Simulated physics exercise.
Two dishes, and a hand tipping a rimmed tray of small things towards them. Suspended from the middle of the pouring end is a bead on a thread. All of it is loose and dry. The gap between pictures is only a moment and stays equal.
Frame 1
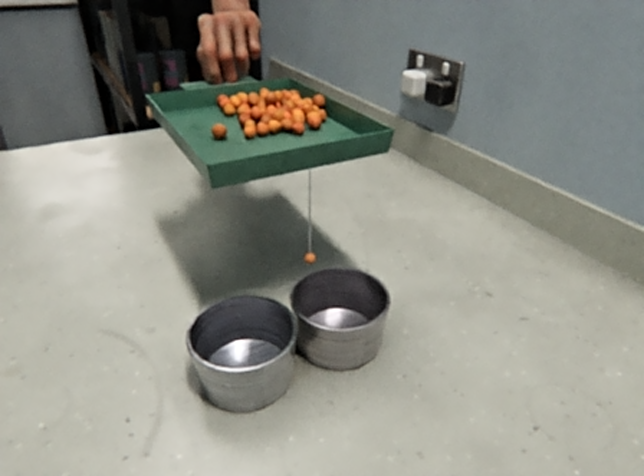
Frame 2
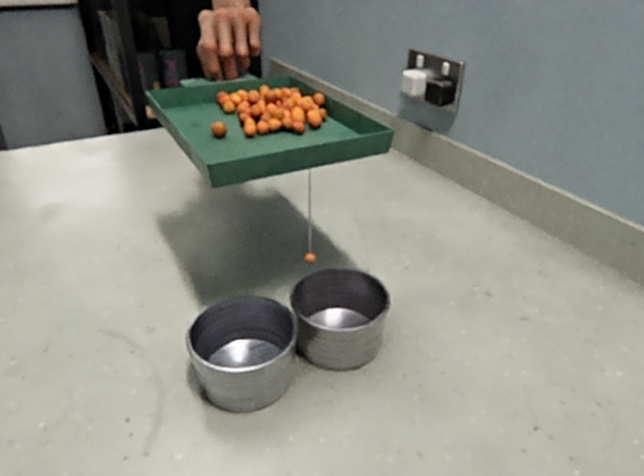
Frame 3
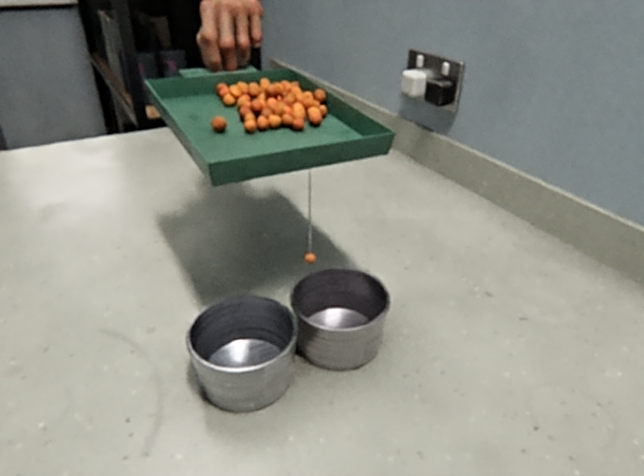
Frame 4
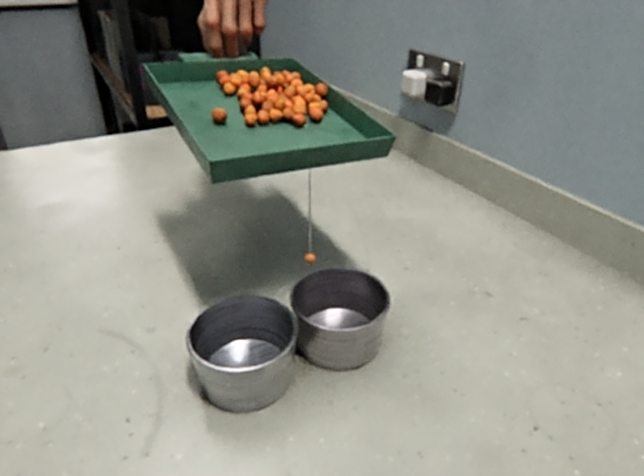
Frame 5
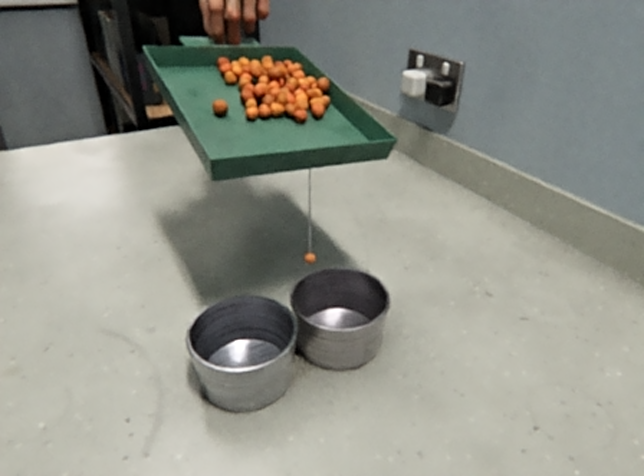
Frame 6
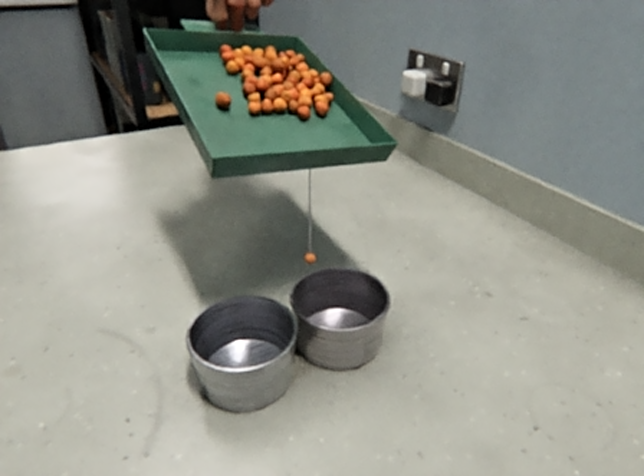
A hand raising the back of a green tray of orange-brown coated peanuts, tilting it gradually above two still metal dishes.
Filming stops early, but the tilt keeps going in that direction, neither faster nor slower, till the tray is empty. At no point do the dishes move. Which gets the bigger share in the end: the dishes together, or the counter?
The dishes end up holding not even half.
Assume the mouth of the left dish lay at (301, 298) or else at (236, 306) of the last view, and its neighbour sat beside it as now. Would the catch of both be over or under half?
At place one in excess of half; at place two not up to half.
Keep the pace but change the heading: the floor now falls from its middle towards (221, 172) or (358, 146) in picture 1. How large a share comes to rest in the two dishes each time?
About 30 %, then 0 %.
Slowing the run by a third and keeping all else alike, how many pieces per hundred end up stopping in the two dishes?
It would be close to 20 per cent.
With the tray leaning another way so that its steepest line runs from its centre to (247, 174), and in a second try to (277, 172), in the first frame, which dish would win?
For the first place it's the left-side dish, for the second the left-side dish.
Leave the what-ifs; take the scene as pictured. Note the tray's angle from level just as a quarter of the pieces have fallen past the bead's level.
I'd put it at about 115 degrees.
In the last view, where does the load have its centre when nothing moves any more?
Last view, resting centre - approx. (393, 315).
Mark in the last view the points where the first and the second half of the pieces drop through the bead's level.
The opening part goes through (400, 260); what follows goes through (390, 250).
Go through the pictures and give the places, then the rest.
The first picture shows corners of the pouring end near (210, 162) and (390, 129), level; middle of the load near (271, 111), coated peanuts; left dish near (265, 383); right dish near (365, 343); bead on its thread near (310, 258).
The second picture shows corners of the pouring end near (210, 162) and (390, 130), level; middle of the load near (271, 110).
The third picture shows corners of the pouring end near (211, 160) and (391, 132), tipped barely, lowest at the right corner; middle of the load near (271, 104).
The fourth picture shows corners of the pouring end near (212, 158) and (392, 135), tipped a little, lowest at the right corner; middle of the load near (272, 96).
The fifth picture shows corners of the pouring end near (214, 157) and (393, 138), tipped a little, lowest at the right corner; middle of the load near (274, 87).
The sixth picture shows corners of the pouring end near (216, 155) and (394, 141), tipped clearly, lowest at the right corner; middle of the load near (276, 80); left dish near (265, 383); right dish near (365, 343).
Shortly afterwards, tray tipped steeply; all but a few on the tray; only a few in the air.
Next, tray tipped past a quarter turn; all but a few on the tray; a little outside both.
Some moments later, tray tipped past a quarter turn; near a quarter in the right dish; the bulk outside both.
In the end, tray tipped past a quarter turn; none at all in the left dish; near a quarter in the right dish; the bulk outside both.
